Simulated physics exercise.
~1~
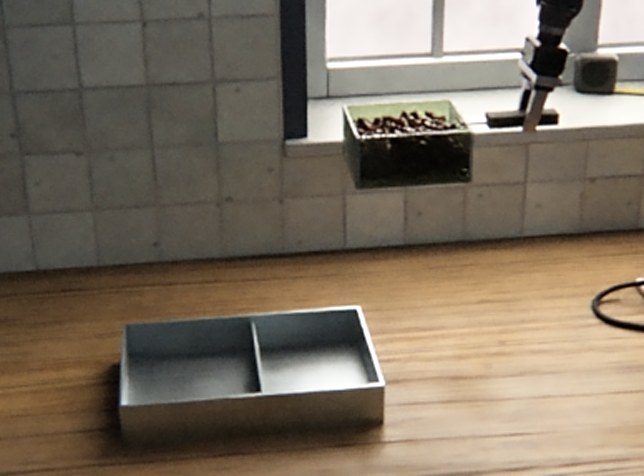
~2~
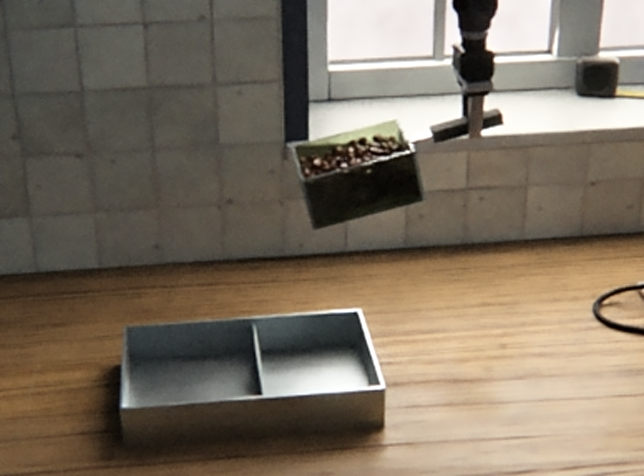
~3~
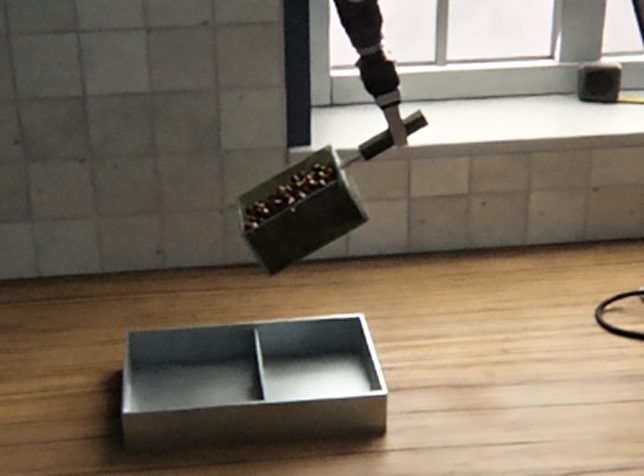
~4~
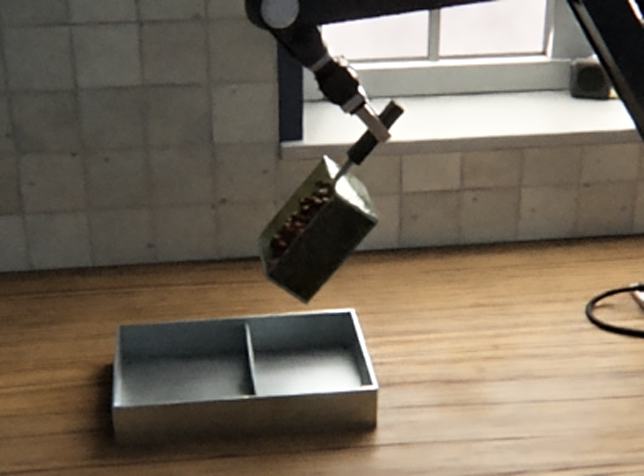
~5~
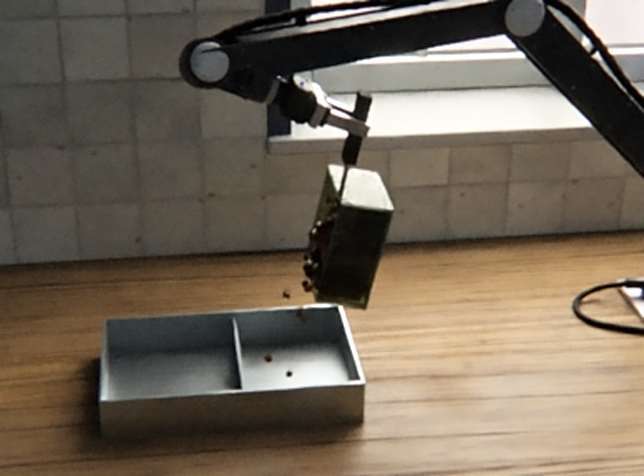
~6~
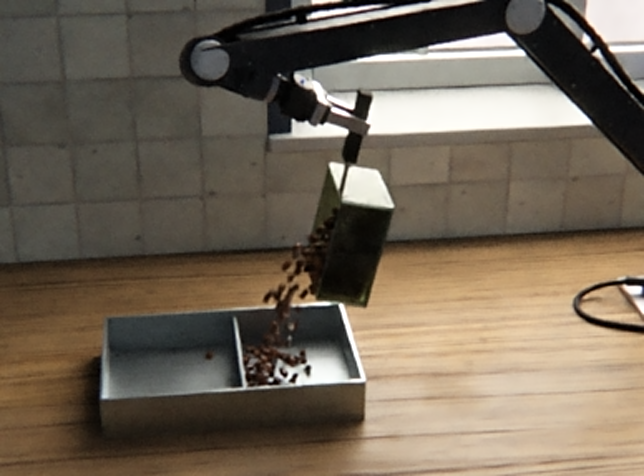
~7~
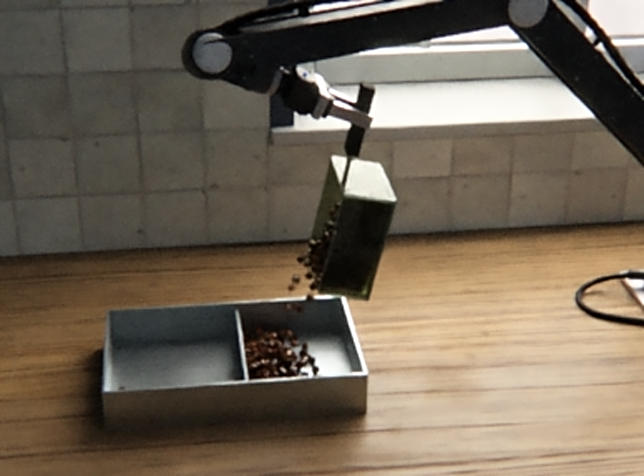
To begin with, a robot arm grips a greenish box filled with small brown pellets in front of a windowsill, above a wooden table where a gray tray with two compartments sits. The arm carries the box left and down, tipping it steadily toward the tray. It swings the box nearly upright on its end over the right compartment, and the first few pellets drop out. A thick stream then spills down into that compartment. Finally, the arm holds the box tilted as pellets still trickle out above a small brown pile, while the left compartment looks almost empty.
